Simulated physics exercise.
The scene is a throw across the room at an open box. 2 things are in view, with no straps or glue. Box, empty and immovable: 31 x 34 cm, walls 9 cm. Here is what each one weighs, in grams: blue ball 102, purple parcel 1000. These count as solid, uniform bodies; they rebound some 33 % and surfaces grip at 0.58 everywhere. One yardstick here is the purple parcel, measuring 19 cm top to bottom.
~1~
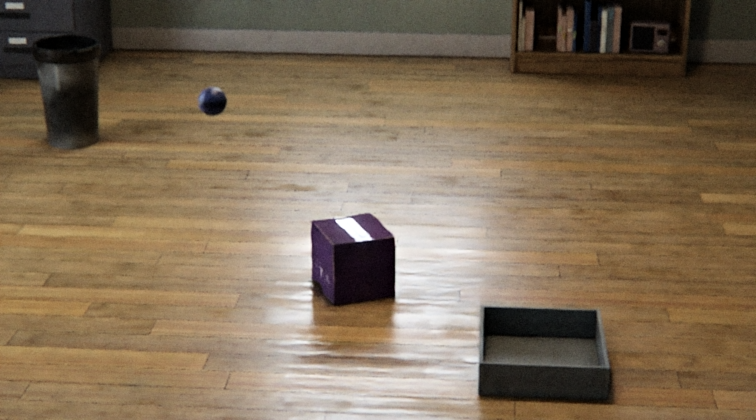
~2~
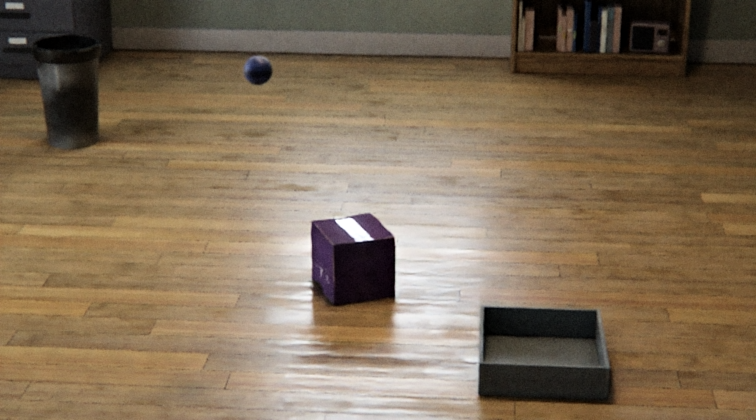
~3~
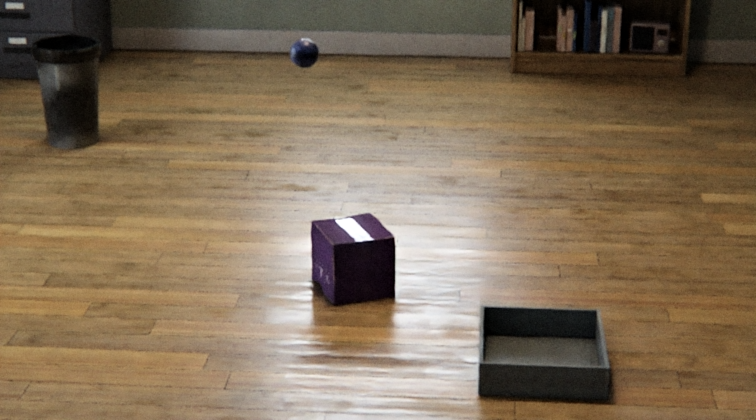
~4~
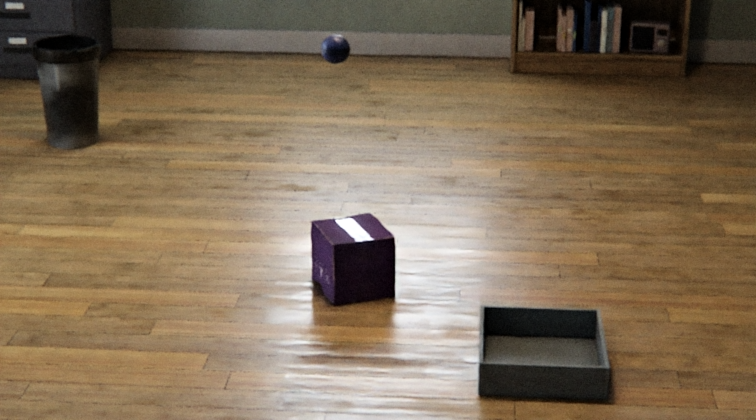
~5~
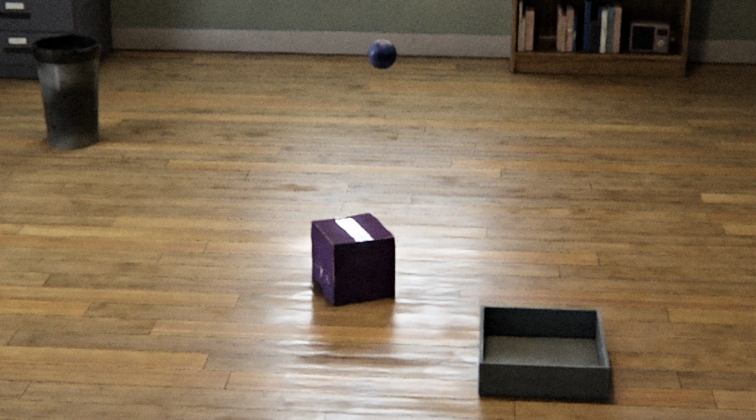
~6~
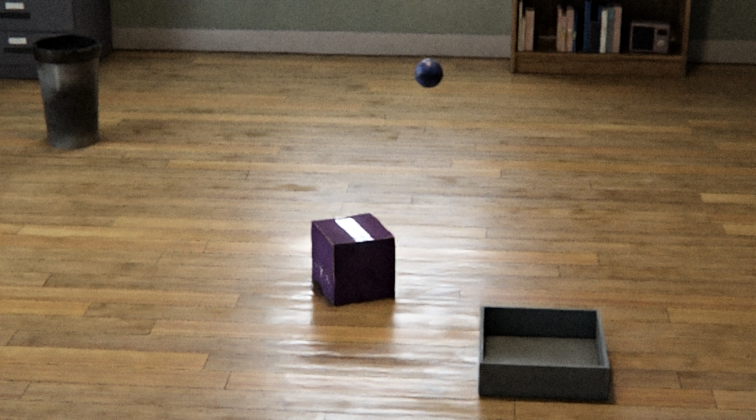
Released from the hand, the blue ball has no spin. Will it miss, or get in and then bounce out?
One of those; it ends outside the box.
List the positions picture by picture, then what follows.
In the first picture, 86 cm to go; blue ball (213, 102); purple parcel (353, 258).
In the second picture, 74 cm to go; blue ball (258, 71); purple parcel (353, 258).
In the third picture, 63 cm to go; blue ball (304, 53); purple parcel (353, 258).
In the fourth picture, 55 cm to go; blue ball (336, 49); purple parcel (353, 258).
In the fifth picture, 43 cm to go; blue ball (382, 55); purple parcel (353, 258).
In the sixth picture, 32 cm to go; blue ball (429, 74); purple parcel (353, 258).
Then, 0.20 s later than the last frame, 11 cm to go; blue ball near (575, 228).
Then, 0.40 s later than the last frame, 42 cm to go; blue ball near (694, 308).
Then, 0.60 s later than the last frame, ball outside, 70 cm from the box's middle.
Then, 0.90 s later than the last frame, ball outside, 93 cm from the box's middle.
When it is over, ball outside, 103 cm from the box's middle; purple parcel within 10 cm of the start.
